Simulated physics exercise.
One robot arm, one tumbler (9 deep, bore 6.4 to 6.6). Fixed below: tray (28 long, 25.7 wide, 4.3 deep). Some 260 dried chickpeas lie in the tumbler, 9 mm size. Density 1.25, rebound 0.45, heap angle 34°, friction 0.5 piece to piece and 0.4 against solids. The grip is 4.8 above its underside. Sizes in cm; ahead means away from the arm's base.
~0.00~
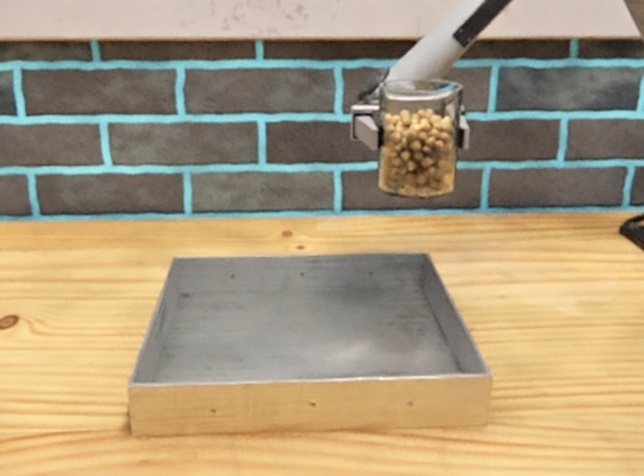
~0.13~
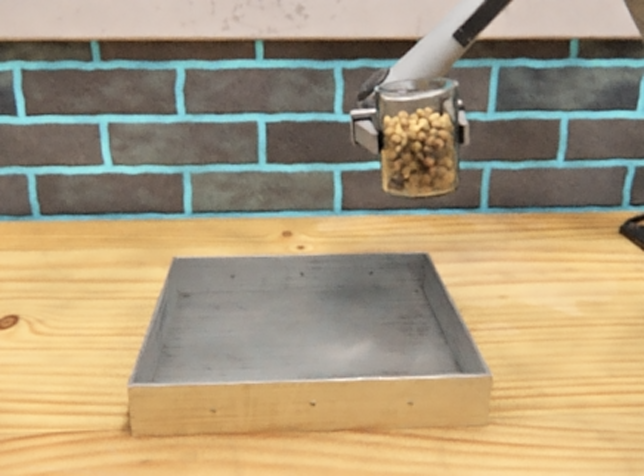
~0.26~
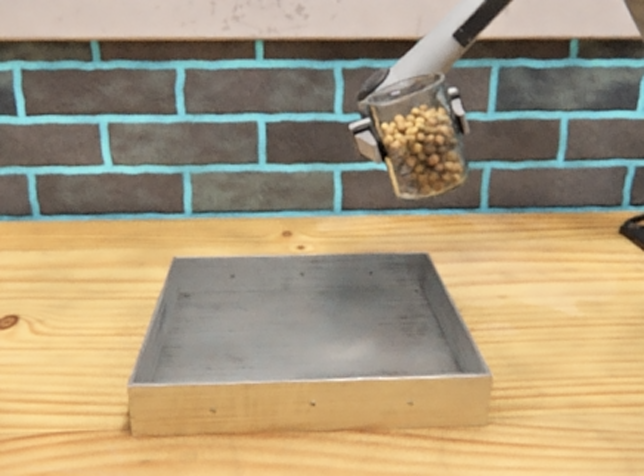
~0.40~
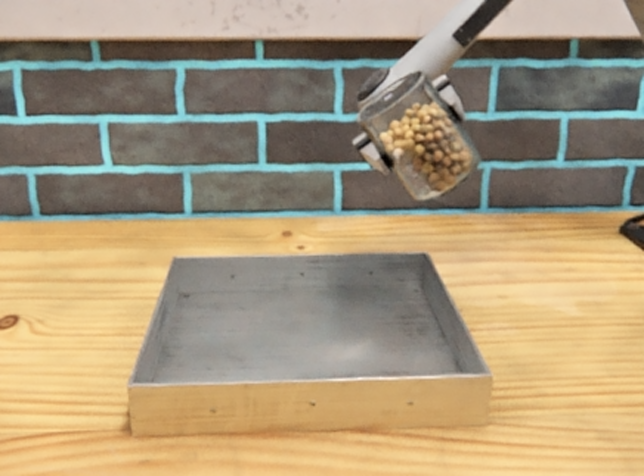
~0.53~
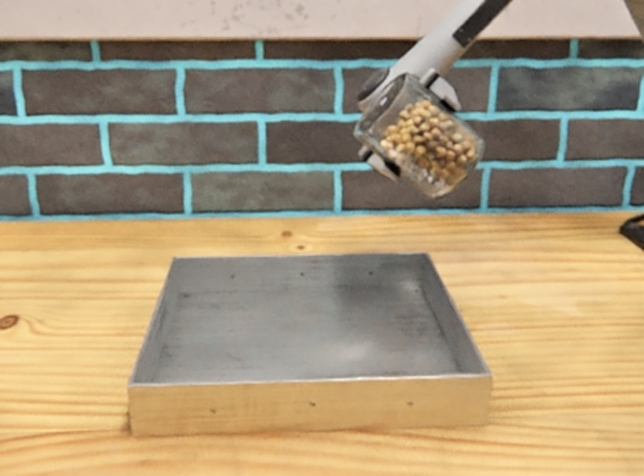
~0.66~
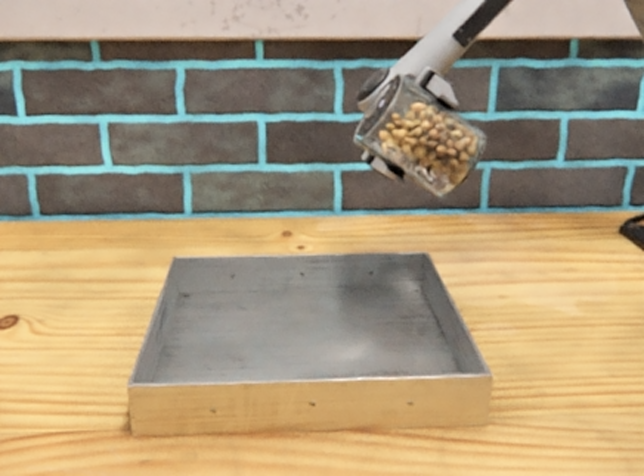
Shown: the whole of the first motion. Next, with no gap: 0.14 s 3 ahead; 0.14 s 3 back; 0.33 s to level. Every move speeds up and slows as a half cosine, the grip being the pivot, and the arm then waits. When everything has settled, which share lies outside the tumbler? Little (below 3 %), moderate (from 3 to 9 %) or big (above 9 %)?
Answer: Little; below 3 % of the dried chickpeas finish outside the tumbler.
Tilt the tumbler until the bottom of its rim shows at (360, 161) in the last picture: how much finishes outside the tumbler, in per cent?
Some 10 per cent.
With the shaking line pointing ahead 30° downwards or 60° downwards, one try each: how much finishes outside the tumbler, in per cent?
Some 0 and 0 per cent.
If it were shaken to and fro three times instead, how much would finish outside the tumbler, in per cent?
In that case some 0 per cent.
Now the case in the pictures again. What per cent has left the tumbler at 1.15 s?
Some 0 per cent.
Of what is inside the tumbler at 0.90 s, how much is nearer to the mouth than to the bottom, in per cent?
Some 35 per cent.
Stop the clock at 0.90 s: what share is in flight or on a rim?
Roughly 0 per cent.
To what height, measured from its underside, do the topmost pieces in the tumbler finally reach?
About 7.5 cm.
After 0.90 s, tilted 56° forward, highest piece 23 above the table; 263 in the tumbler.
After 1.15 s, tilted 17° forward, highest piece 24 above the table; 262 in the tumbler, 1 in the tray.
After 1.47 s, level, highest piece 24 above the table; 262 in the tumbler, 1 in the tray.
After 2.52 s, level, highest piece 24 above the table; 262 in the tumbler, 1 in the tray.
In the end, 262 in the tumbler, 1 in the tray. That is 0 % outside the tumbler.
